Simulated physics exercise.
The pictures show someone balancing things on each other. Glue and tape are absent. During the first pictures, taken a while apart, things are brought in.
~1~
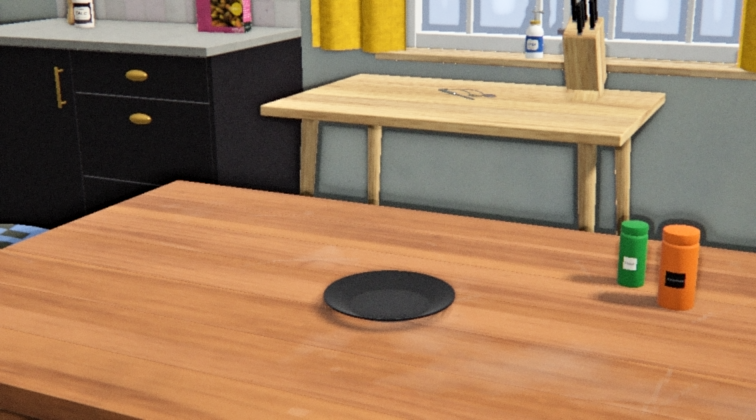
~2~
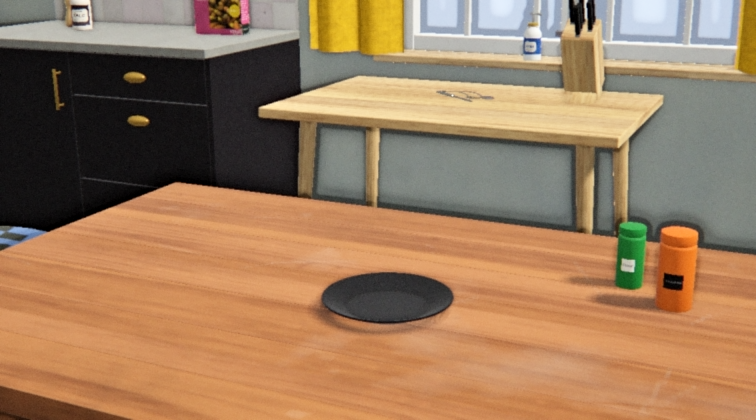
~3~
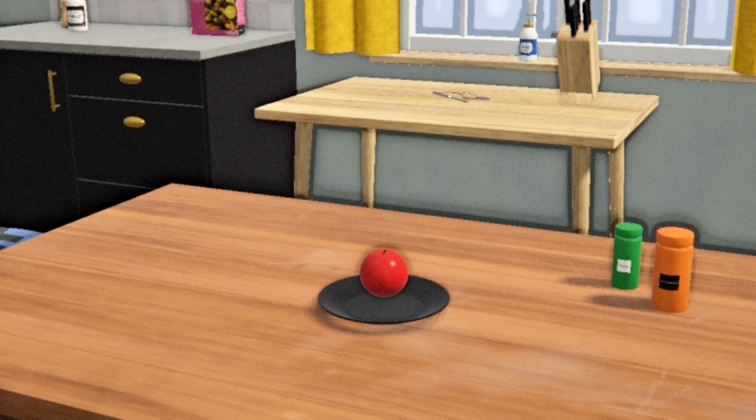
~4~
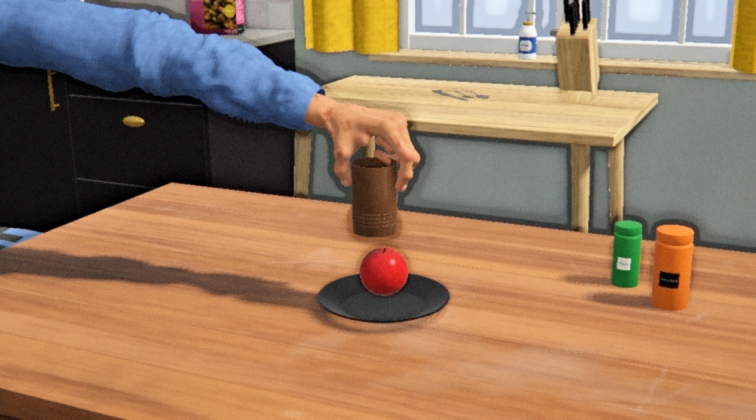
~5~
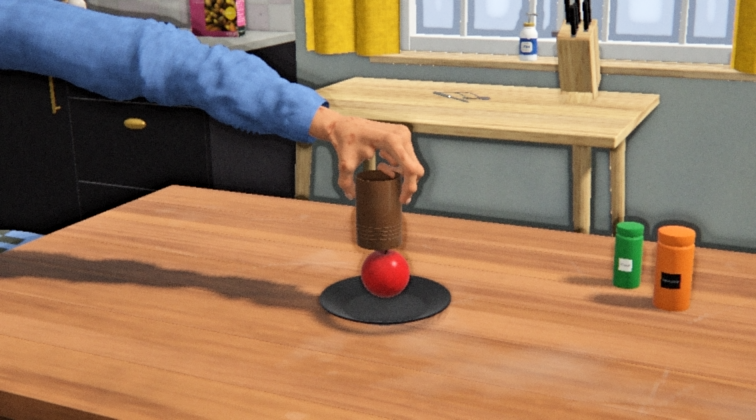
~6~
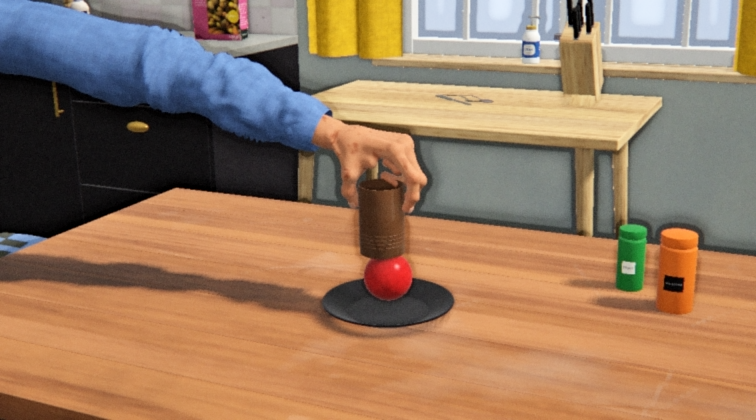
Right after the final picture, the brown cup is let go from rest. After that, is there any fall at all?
Yes, the balance fails.
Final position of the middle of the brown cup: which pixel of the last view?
The object ends up somewhere around (285, 265).
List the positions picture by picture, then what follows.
In the first frame, the last thing is not in view yet; orange shaker (678, 268).
In the second frame, the last thing is not in view yet; green shaker (631, 256).
In the third frame, the last thing is not in view yet; orange shaker (672, 270).
The fourth frame shows on its way; brown cup (375, 197); green shaker (627, 254).
The fifth frame shows on its way; brown cup (379, 210); orange shaker (674, 269).
The sixth frame shows set down, still held; brown cup (382, 219); green shaker (631, 258).
Then, 0.50 s on from there, brown cup now fallen.
Then, 0.90 s on from there, things are still on the move.
In the end, fallen, brown cup; the other 4 unmoved. At the end, from the last picture's camera, brown cup near (285, 266). The pile gives way.
